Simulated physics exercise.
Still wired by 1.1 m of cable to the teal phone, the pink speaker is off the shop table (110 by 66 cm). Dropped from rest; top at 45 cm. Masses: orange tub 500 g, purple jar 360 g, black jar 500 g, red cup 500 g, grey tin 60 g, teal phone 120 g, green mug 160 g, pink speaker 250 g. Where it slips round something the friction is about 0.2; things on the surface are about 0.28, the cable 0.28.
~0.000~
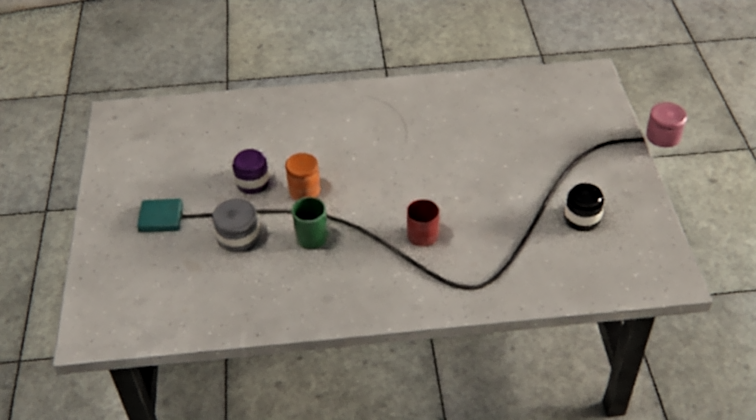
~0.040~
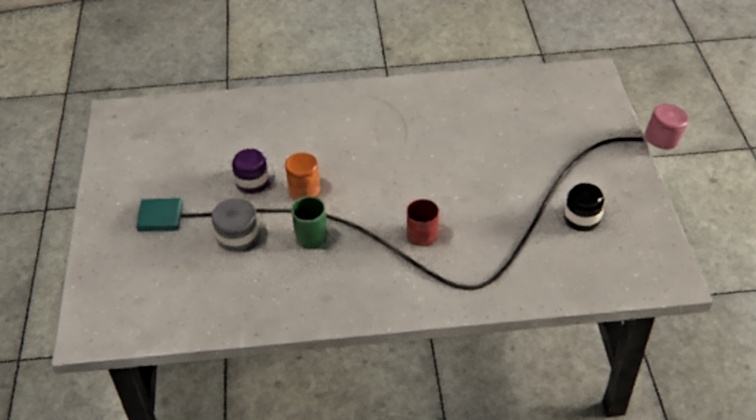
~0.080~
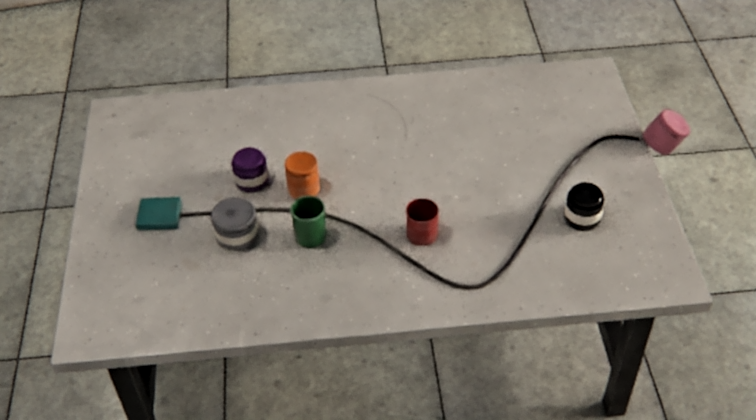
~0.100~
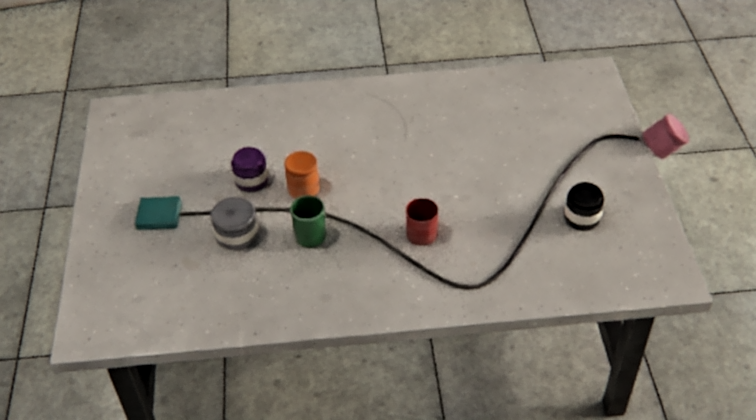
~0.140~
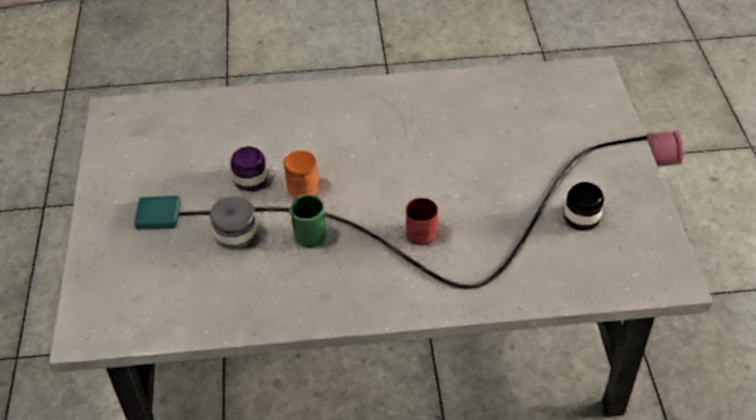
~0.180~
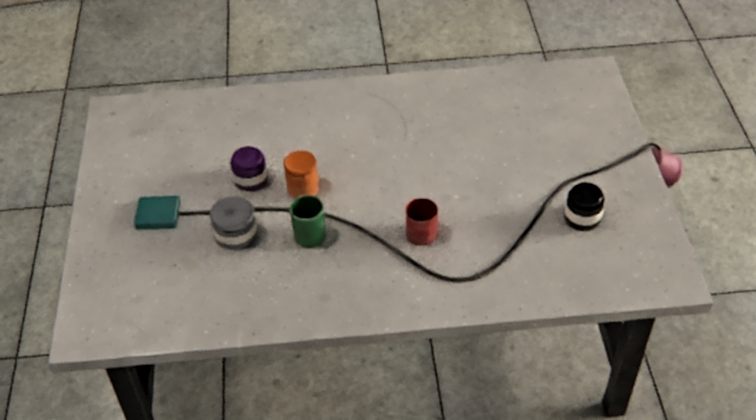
We see a table holding jars, cups and a small teal box, with a dark cable running to a pink cylinder at the right edge; the cylinder tilts and drops slightly, drawing the cable's right end along with it.
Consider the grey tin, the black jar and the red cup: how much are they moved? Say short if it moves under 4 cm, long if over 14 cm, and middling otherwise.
My prediction: My guess is the grey tin covers a medium distance; my guess is the black jar covers only a tiny distance; my guess is the red cup covers only a tiny distance.
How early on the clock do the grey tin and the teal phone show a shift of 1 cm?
For the grey tin it's 0.34 s, while the teal phone gets there at 0.28 s.
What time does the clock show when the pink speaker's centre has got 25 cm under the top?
That comes at 0.30 seconds.
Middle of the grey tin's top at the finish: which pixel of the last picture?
Around (272, 233).
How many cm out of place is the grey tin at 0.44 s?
Shift of the grey tin - 8 cm.
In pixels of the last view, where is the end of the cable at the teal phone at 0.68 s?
(313, 222) or thereabouts.
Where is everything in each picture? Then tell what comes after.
In the first picture, grey tin (234, 214); black jar (587, 193); red cup (423, 211); cable runs through (591, 150) (535, 220) (460, 286) (359, 228).
In the second picture, pink speaker (670, 115); cable runs through (590, 149) (460, 286).
In the third picture, pink speaker (666, 132); cable runs through (589, 148) (460, 286).
In the fourth picture, pink speaker (666, 137); cable runs through (589, 147) (459, 285).
In the fifth picture, pink speaker (664, 149); cable runs through (593, 149) (459, 285).
In the sixth picture, grey tin (232, 212); black jar (587, 193); red cup (422, 210); cable runs through (625, 159) (541, 211) (462, 279) (357, 227).
After 0.4 s, the cable's tail end at (268, 226); grey tin 7 cm off its start, red cup 2 cm off its start, teal phone 19 cm off its start.
After 0.7 s, the cable's tail end at (313, 222); grey tin 9 cm off its start, red cup 2 cm off its start, teal phone 25 cm off its start.
After 0.9 s, the cable's tail end at (313, 222); grey tin 9 cm off its start at (272, 234), red cup 2 cm off its start at (423, 202), teal phone 25 cm off its start at (294, 209).
After 1.2 s, the cable's tail end at (313, 222); grey tin 9 cm off its start, red cup 2 cm off its start, teal phone 25 cm off its start.
After 2.4 s, the cable's tail end at (313, 222); grey tin 9 cm off its start at (272, 233), red cup 2 cm off its start at (423, 202), black jar 0 cm off its start at (587, 193), teal phone 25 cm off its start at (294, 209).
